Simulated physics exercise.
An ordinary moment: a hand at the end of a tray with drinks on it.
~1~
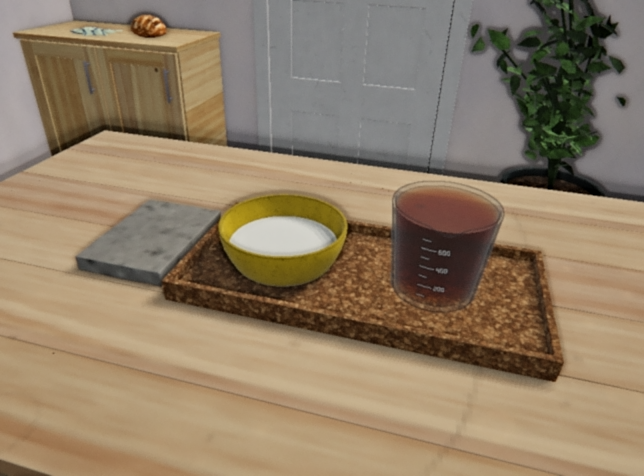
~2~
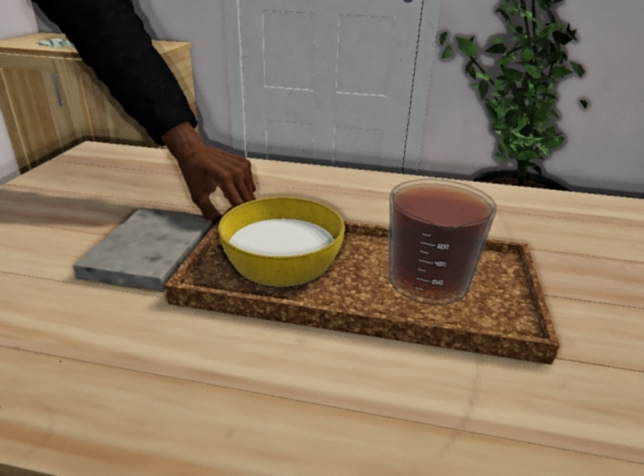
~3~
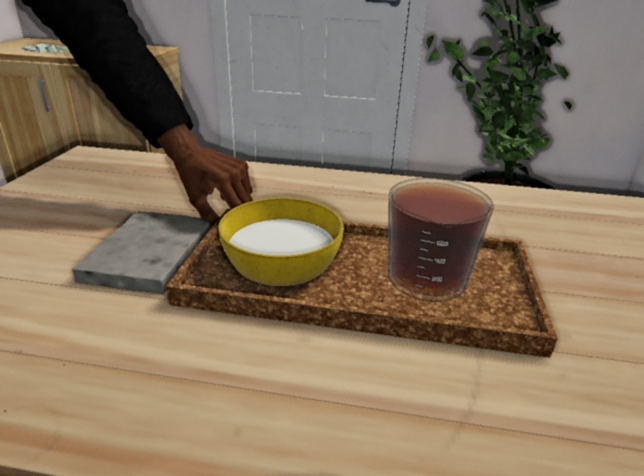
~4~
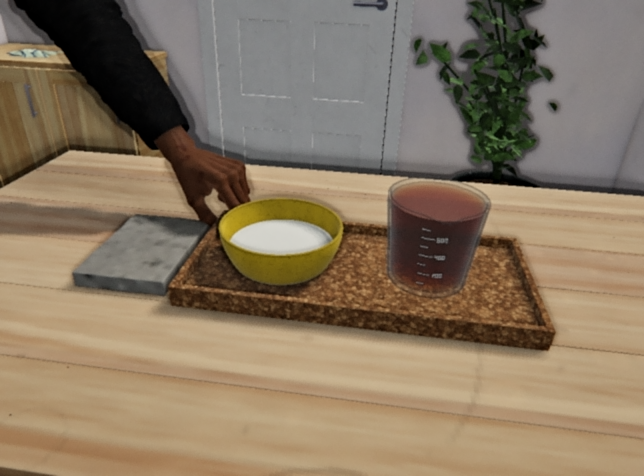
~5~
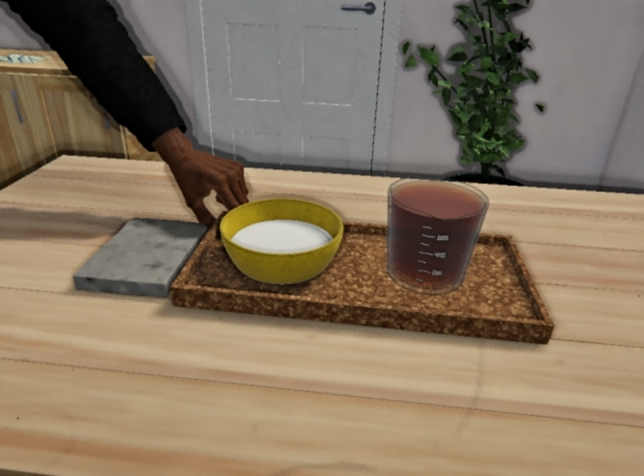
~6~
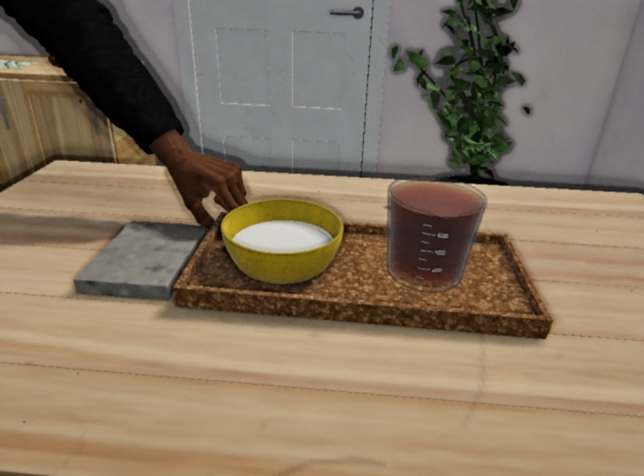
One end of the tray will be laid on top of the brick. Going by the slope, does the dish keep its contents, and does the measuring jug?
At the end, dish: Does not run over. Measuring jug: Does not run over.
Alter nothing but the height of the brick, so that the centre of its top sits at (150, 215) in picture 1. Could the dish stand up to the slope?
With that change it keeps every drop.
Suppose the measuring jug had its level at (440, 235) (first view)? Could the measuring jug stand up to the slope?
Then, put simply, nothing gets out.
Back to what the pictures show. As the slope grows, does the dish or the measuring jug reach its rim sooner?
It's the right-hand one.
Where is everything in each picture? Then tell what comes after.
The tray lies flat; dish (283, 239) about a third full; measuring jug (440, 245) nearly full; brick (116, 272), in the first picture.
A hand takes the end of the tray; dish about a third full, surface at (282, 245); measuring jug nearly full, surface at (442, 204), in the second picture.
The end is rising; dish (282, 241) about a third full; measuring jug (434, 238) nearly full, in the third picture.
The end has come up a little; dish about a third full, surface at (282, 244); measuring jug nearly full, surface at (438, 200); brick (117, 285), in the fourth picture.
Slope near 1°; dish (282, 240) about a third full; measuring jug (432, 234) nearly full, in the fifth picture.
The tray slopes by about 1°; dish about a third full, surface at (283, 243); measuring jug nearly full, surface at (436, 198); brick (120, 291), in the sixth picture.
Shortly, the tray slopes by about 2°; dish, none is lost; measuring jug, none is lost.
Then, the tray slopes by about 4°; dish, none is lost; measuring jug, none is lost.
At the finish, the tray slopes by about 3°, resting on the brick; dish, none is lost; measuring jug, none is lost.
